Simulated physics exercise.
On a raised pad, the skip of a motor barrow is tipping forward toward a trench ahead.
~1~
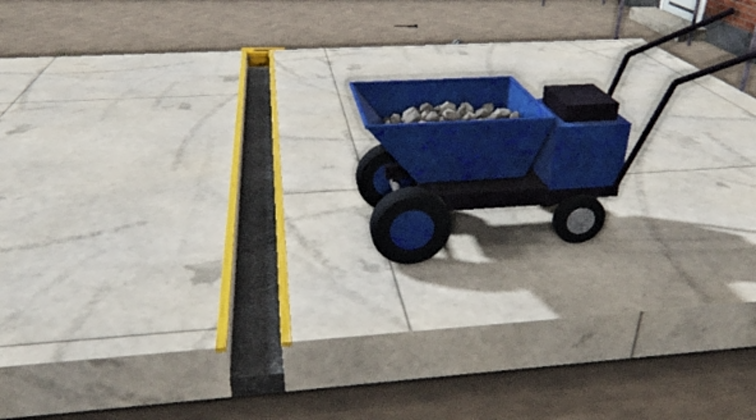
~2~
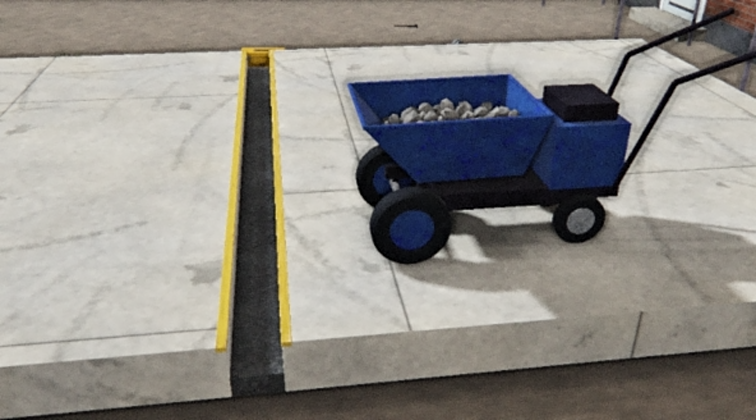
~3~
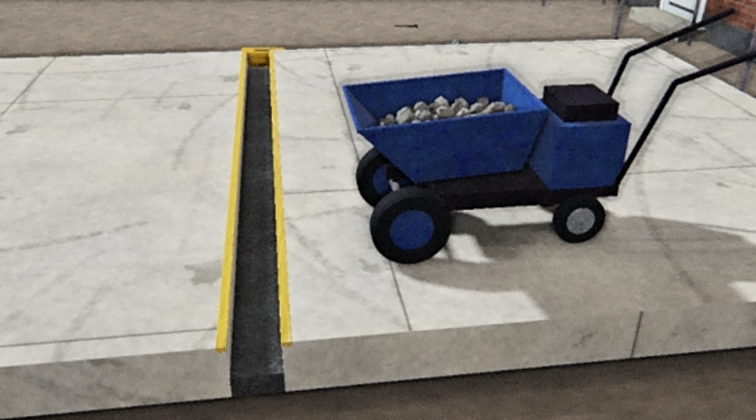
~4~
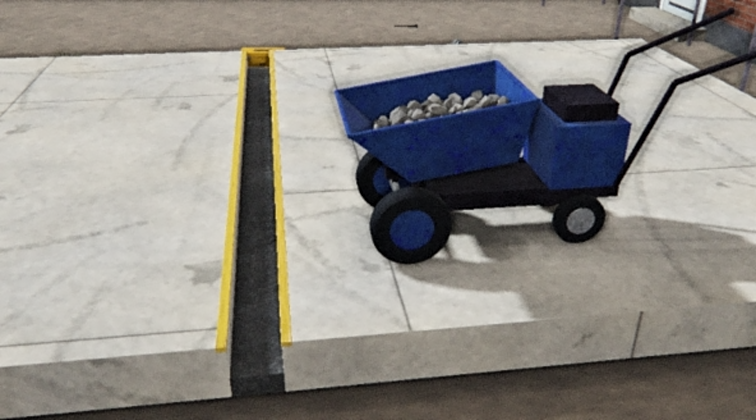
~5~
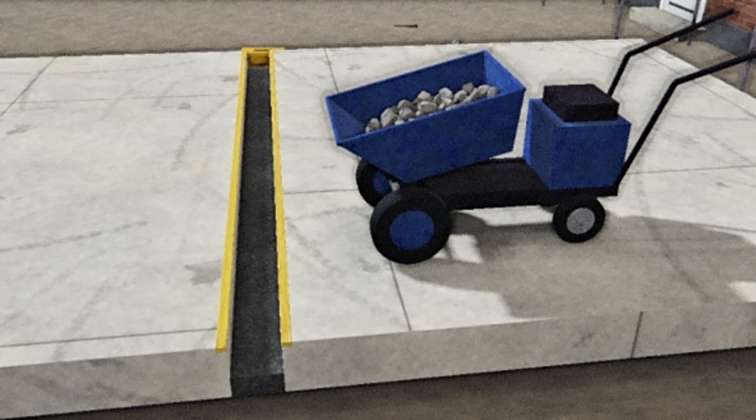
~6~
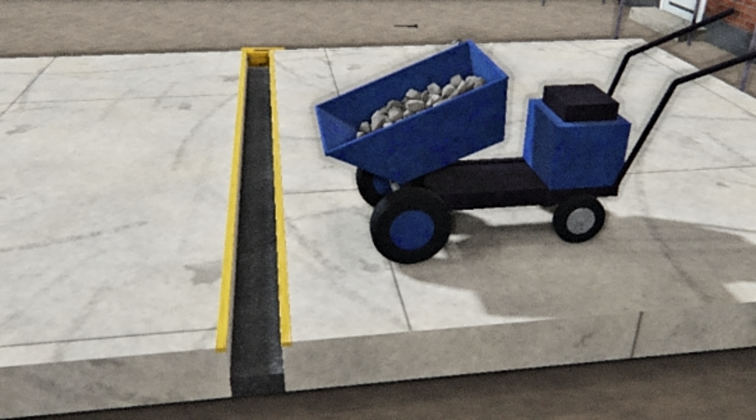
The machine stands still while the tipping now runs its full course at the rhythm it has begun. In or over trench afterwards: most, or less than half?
Most.
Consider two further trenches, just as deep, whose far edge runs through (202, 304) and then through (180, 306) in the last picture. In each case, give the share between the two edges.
Lab note: Try one 90 per cent, try two 90 per cent.
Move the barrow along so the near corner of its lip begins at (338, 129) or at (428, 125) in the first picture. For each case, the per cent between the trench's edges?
Some 70 in a hundred, then some 30 in a hundred.
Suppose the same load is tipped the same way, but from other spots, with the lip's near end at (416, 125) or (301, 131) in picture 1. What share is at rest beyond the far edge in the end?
That comes to some 0 in a hundred for the first try and some 70 in a hundred for the second.
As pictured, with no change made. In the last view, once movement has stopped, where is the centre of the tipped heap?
Near pixel (258, 254).
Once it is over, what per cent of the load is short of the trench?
Close to 5 in a hundred.
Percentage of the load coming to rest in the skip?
Close to 15 per cent.
Soon after the last picture, skip tipped steeply; all in the skip.
A little later, skip tipped right over; most in the skip; a stray few short of the trench; about a quarter in or heaped over the trench; a stray few falling.
Later still, skip tipped right over; a small part in the skip; a small part short of the trench; most in or heaped over the trench; a stray few beyond it.
At rest, skip tipped right over; a small part in the skip; a small part short of the trench; most in or heaped over the trench; a stray few beyond it.
